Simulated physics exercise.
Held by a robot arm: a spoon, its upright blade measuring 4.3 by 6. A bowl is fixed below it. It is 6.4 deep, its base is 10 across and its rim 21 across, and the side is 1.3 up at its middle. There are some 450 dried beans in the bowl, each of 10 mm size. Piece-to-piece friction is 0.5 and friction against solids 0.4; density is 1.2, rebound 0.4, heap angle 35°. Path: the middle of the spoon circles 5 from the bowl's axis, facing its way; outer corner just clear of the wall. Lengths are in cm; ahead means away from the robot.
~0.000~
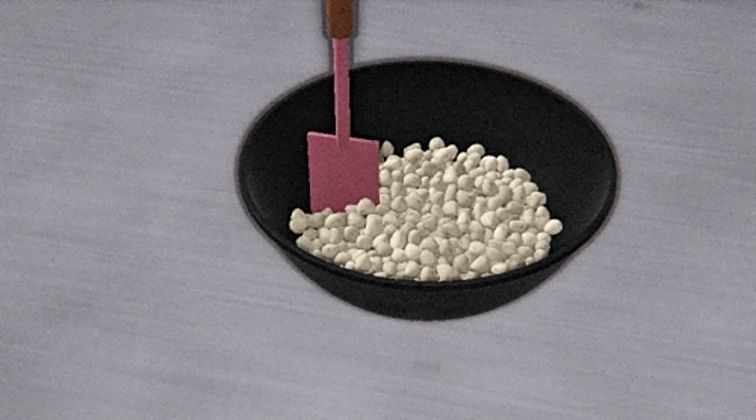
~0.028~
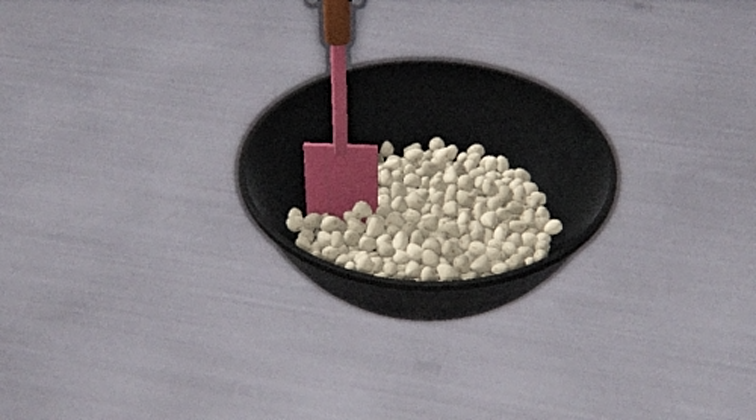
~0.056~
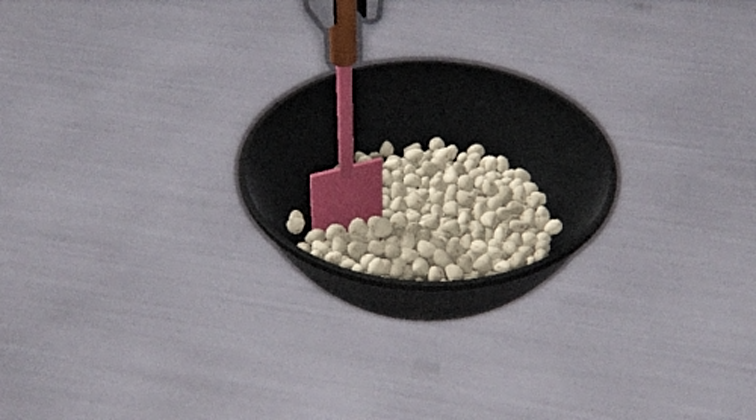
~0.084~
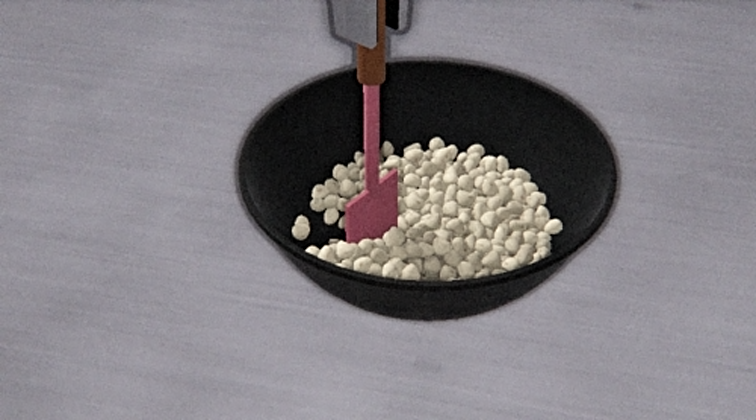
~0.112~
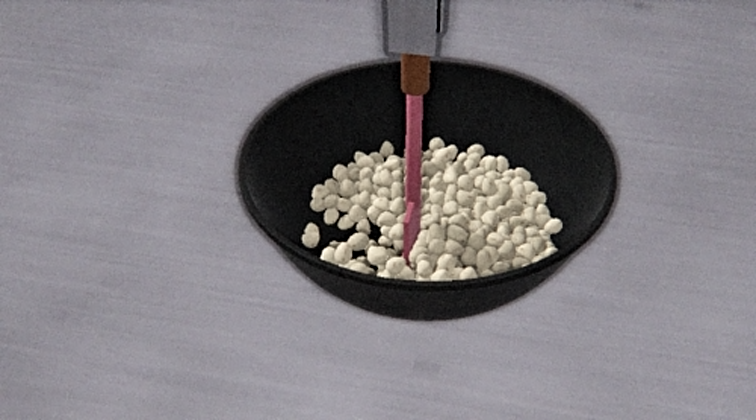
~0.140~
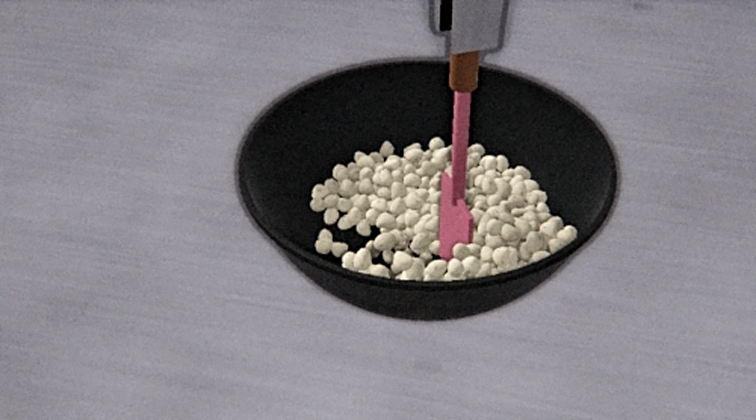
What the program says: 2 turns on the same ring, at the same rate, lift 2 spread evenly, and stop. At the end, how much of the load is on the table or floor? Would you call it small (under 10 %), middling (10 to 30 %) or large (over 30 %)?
I would call it middling.
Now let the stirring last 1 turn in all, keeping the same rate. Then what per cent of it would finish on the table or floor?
That would give some 15 percent.
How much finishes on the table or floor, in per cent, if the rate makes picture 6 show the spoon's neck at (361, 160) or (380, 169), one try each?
Near 0 per cent for the first, near 0 per cent for the second.
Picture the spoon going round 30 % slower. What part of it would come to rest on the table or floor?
Estimate: Near 10 in a hundred.
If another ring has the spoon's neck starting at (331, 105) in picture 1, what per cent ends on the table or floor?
Roughly 15 per cent.
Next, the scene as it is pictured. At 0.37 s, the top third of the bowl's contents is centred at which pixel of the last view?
Look near (329, 138) for its middle.
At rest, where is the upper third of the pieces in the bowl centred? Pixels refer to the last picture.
Somewhere close to (406, 209).
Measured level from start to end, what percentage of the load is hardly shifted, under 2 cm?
I'd say something near 15 percent.
By 0.37 s, 352° round, highest piece 10 above the table; 378 in the bowl, 29 on the table or floor, 45 in flight or on the tool.
By 0.60 s, 224° round, highest piece 7 above the table; 362 in the bowl, 89 on the table or floor, 1 in flight or on the tool.
By 0.91 s, 0° round, highest piece 4 above the table; 362 in the bowl, 90 on the table or floor.
By 1.61 s, 0° round, highest piece 4 above the table; 362 in the bowl, 90 on the table or floor.
Final count, 362 in the bowl, 90 on the table or floor. That is 20 % on the table or floor.
